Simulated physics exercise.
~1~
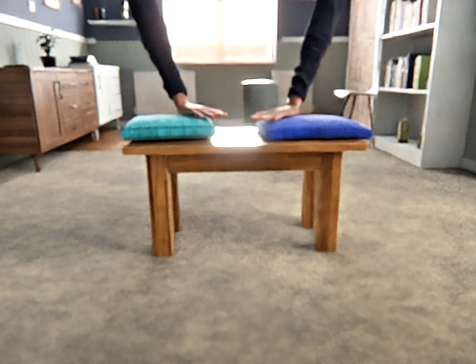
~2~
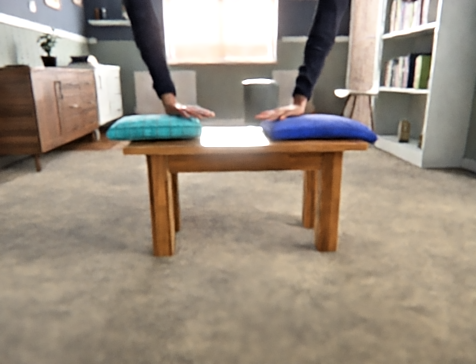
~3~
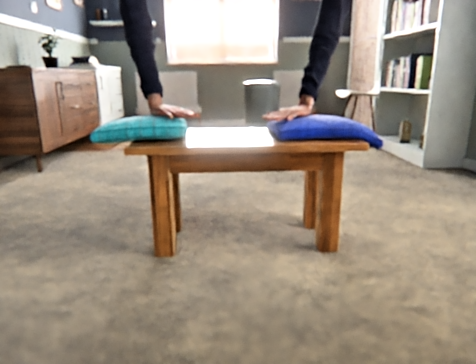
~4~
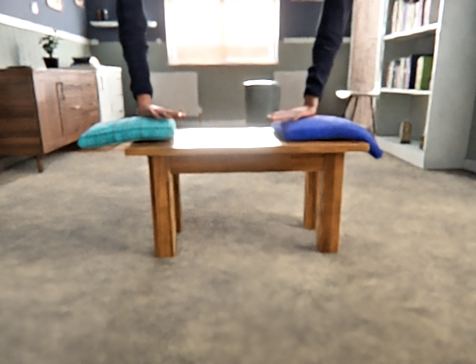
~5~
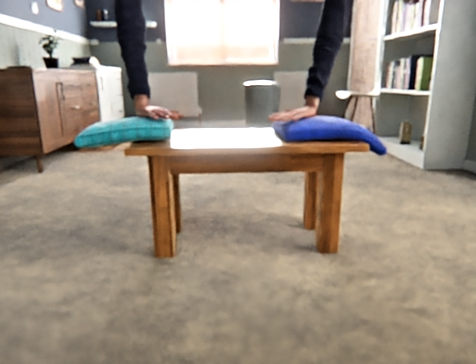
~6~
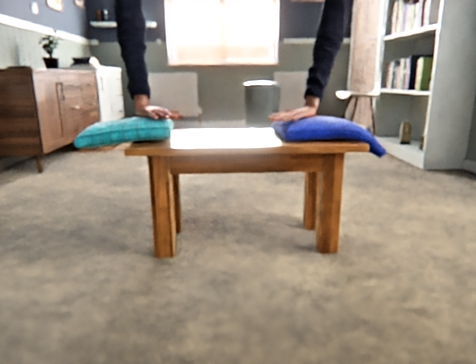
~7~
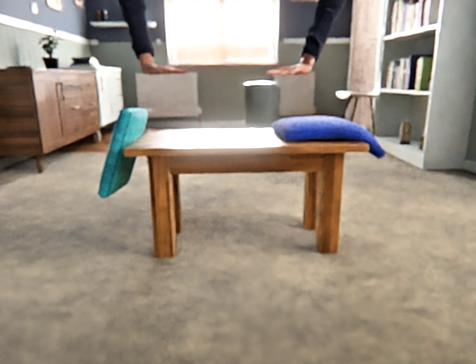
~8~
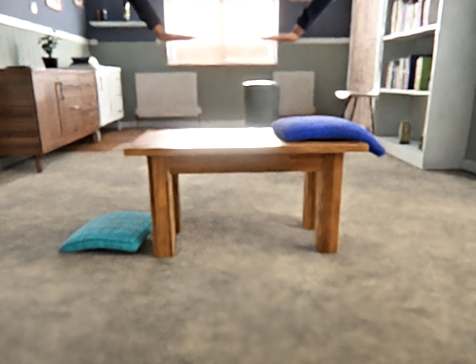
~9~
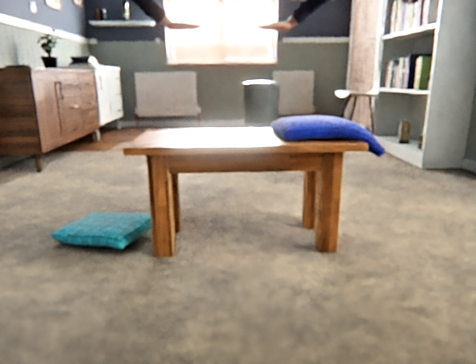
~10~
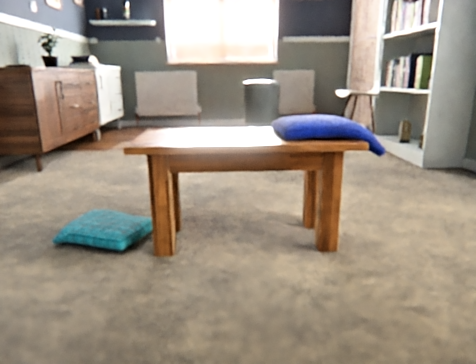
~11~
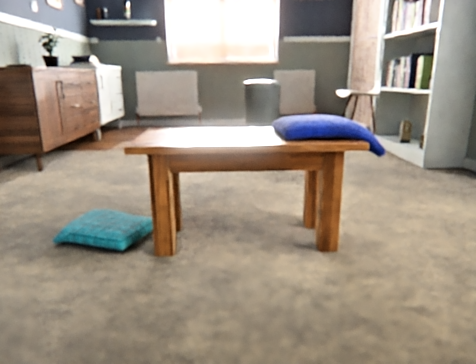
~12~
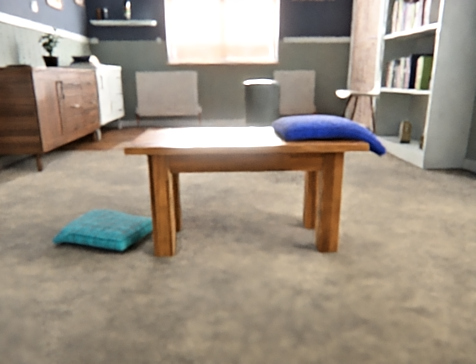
In a carpeted room with a sideboard on the left and bookshelves on the right, a small wooden bench holds a folded turquoise cloth item and a blue one, with a hand resting on each. The hands slide the two items apart, towards opposite ends, until both stick out over the edges. After holding them there briefly, the hands lift and draw back. The turquoise one tips outwards over the left end and drops to the carpet. It ends lying beside the bench leg, while the blue one stays on top, drooping slightly over the right end.
